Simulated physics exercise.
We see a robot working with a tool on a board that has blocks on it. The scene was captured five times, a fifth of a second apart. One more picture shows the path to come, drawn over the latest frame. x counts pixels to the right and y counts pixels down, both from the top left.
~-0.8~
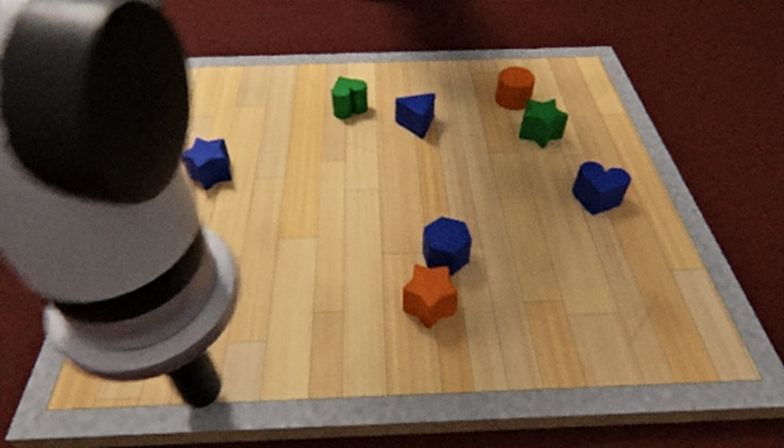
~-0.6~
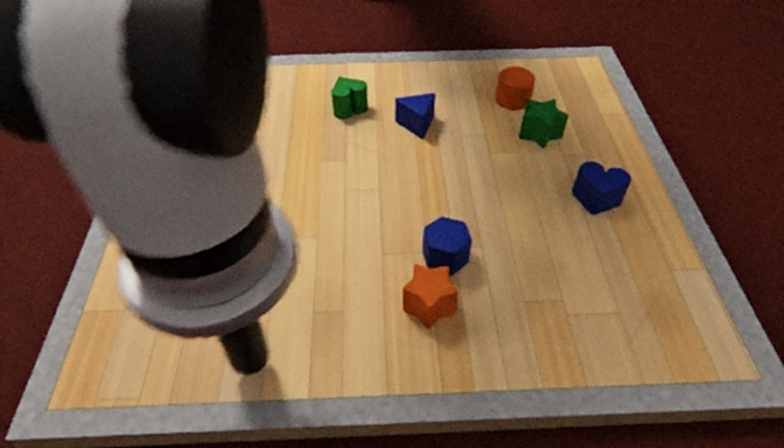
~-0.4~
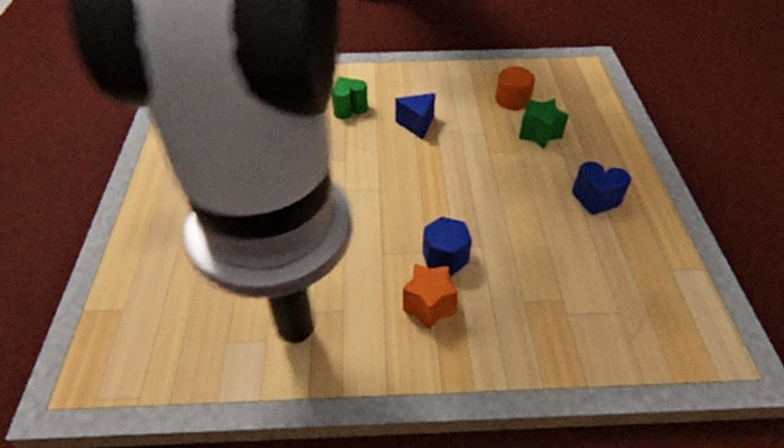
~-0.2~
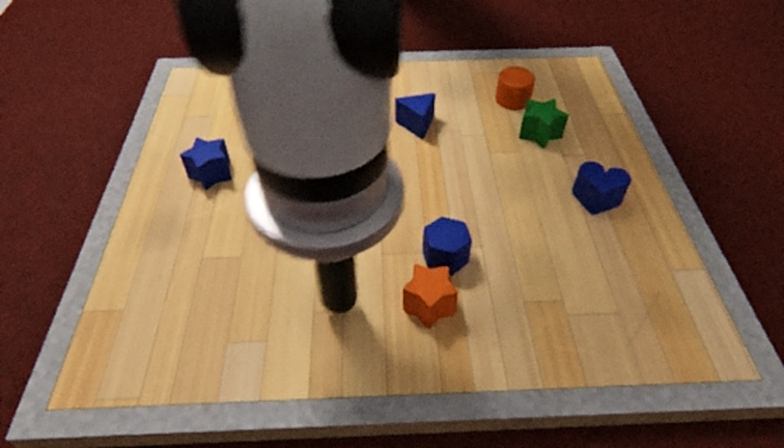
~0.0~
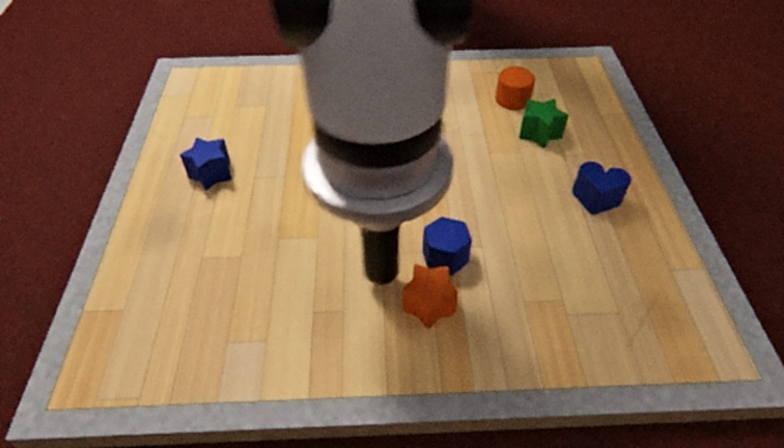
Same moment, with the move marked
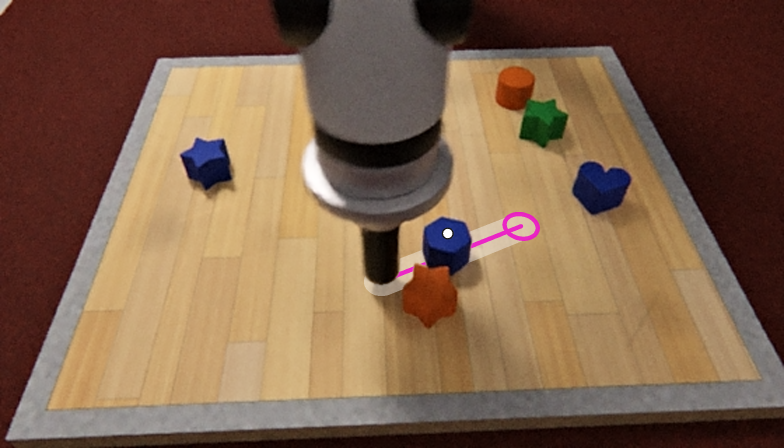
A robot arm with a dark tip moved steadily from the lower left of a wooden board toward the middle, up beside the orange star and blue hexagonal block, while the scattered blocks stayed still.
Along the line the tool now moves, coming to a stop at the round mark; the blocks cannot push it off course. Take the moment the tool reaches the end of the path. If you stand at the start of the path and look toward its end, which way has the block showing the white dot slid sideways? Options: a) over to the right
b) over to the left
b
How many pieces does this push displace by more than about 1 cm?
Put simply, one block is moved more than 1 cm.
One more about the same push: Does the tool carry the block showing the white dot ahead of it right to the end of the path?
I expect so.
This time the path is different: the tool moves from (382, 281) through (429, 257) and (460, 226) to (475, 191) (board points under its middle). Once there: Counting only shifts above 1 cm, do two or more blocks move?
Answer: No.
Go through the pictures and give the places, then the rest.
The first frame shows tool tip at (202, 390); block tops, orange star at (431, 283); blue hexagonal block at (448, 234).
The second frame shows tool at (250, 358); blocks unchanged.
The third frame shows tool at (296, 328); blocks unchanged.
The fourth frame shows tool at (340, 299); blocks unchanged.
The fifth frame shows tool at (382, 272); orange star at (431, 283); blue hexagonal block at (448, 234).
Path on the board, straight from (382, 281) to (521, 226); the dot is on the blue hexagonal block.
On the path given first. One third of the way, tool at (433, 252); blue hexagonal block at (468, 224).
Two thirds of the way, tool at (479, 234); blue hexagonal block at (509, 203), turned 25° anticlockwise.
At the end, tool at (524, 216); orange star in place; blue hexagonal block at (547, 182), turned 50° anticlockwise.
